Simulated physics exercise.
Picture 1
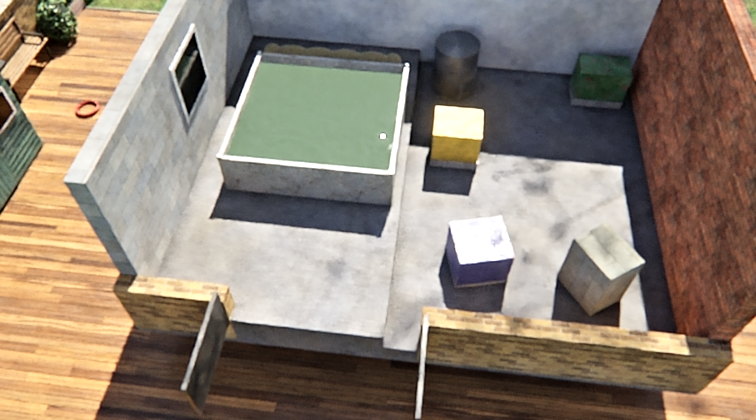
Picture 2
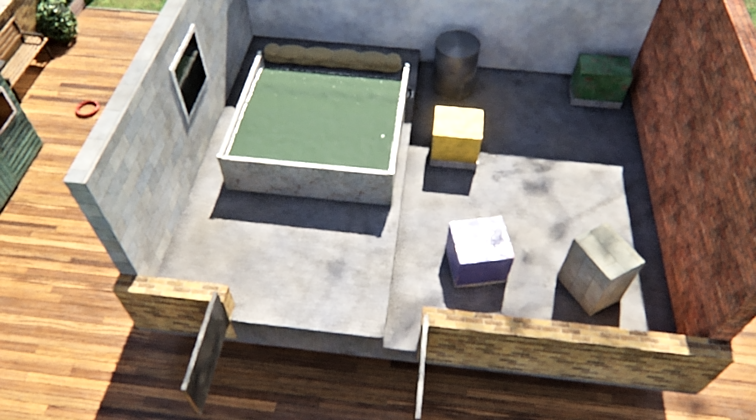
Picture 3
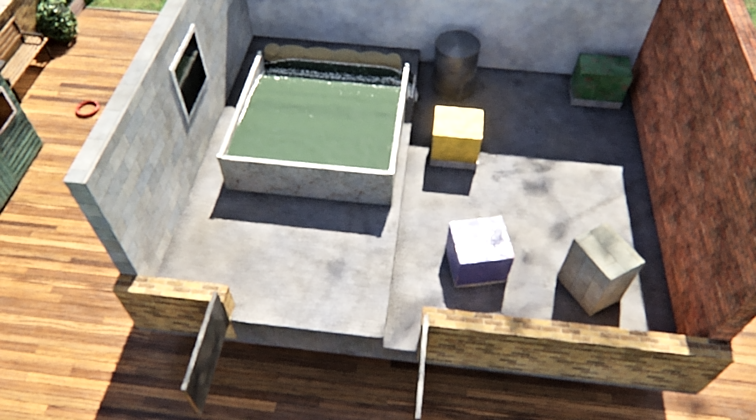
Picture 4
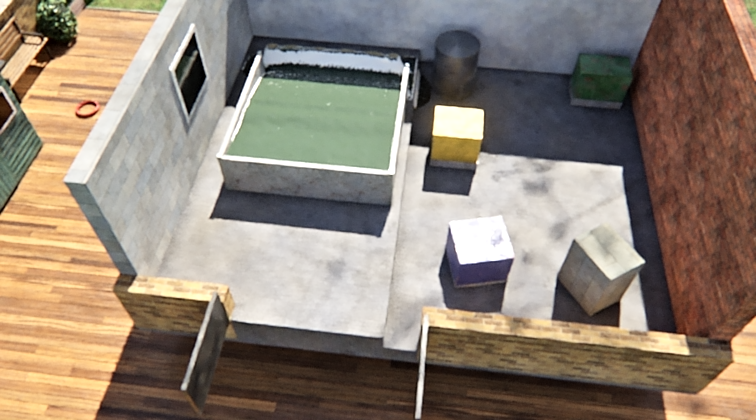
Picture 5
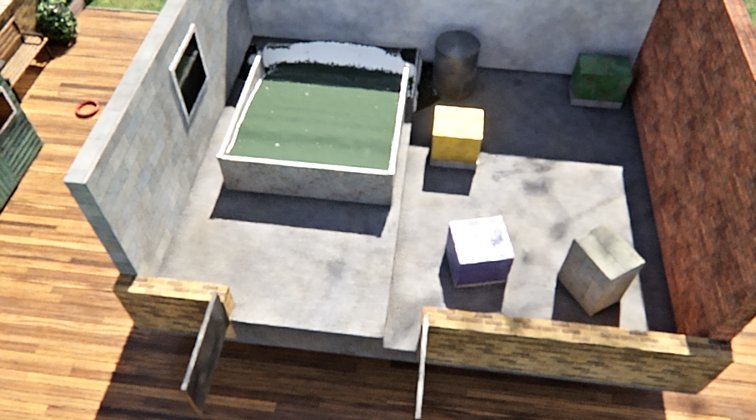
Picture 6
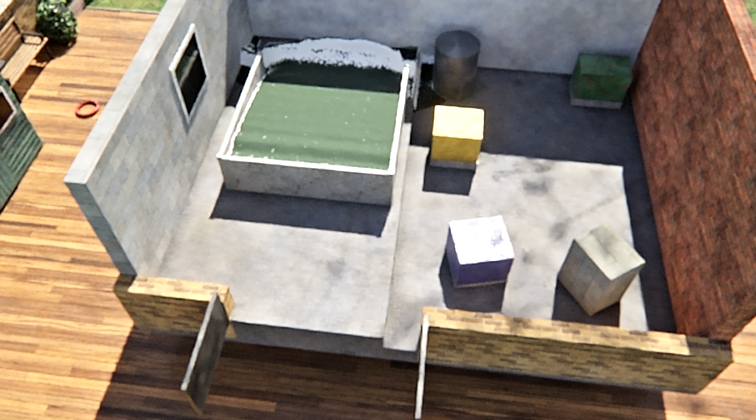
At the start, a walled tank of green water stands in a roofless yard beside scattered blocks and a grey cylinder. Water then pours out on the tank's far side, turning white and frothy along that edge, while the green surface ripples and everything else stays still.
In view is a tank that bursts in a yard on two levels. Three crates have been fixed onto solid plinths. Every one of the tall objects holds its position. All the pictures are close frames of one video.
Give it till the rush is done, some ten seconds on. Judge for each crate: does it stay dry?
The green crate ends up with water on it; the blue crate ends up with water on it; the yellow crate ends up with water on it.
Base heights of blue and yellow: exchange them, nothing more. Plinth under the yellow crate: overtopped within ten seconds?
In that case the yellow crate gets splashed.
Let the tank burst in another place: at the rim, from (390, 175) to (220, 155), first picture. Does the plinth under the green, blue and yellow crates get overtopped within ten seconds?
As I see it, the green crate avoids the flood, the blue crate is overtopped and the yellow crate avoids the flood.
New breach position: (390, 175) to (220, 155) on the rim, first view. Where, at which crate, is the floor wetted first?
Answer: The crate marked blue.
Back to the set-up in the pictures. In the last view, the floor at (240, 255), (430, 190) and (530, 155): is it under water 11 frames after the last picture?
First spared, second spared, third inundated.
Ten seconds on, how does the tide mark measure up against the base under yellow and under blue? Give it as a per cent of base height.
Some 160 and 420 % respectively.
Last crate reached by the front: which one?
That is the blue-painted one.
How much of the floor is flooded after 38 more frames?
About 85 per cent.
A moment on, water covers 20 % of the floor; the green crate not reached, the blue crate not reached, the yellow crate not reached.
Next, water covers 35 % of the floor; the green crate water round its plinth, the blue crate not reached, the yellow crate water round its plinth.
Then, water covers 55 % of the floor; the green crate water round its plinth, the blue crate not reached, the yellow crate water round its plinth.
Later, water covers 85 % of the floor; the green crate water round its plinth, the blue crate water round its plinth, the yellow crate water round its plinth.
In the end, water covers 95 % of the floor; the green crate was topped, the blue crate was topped, the yellow crate was topped.
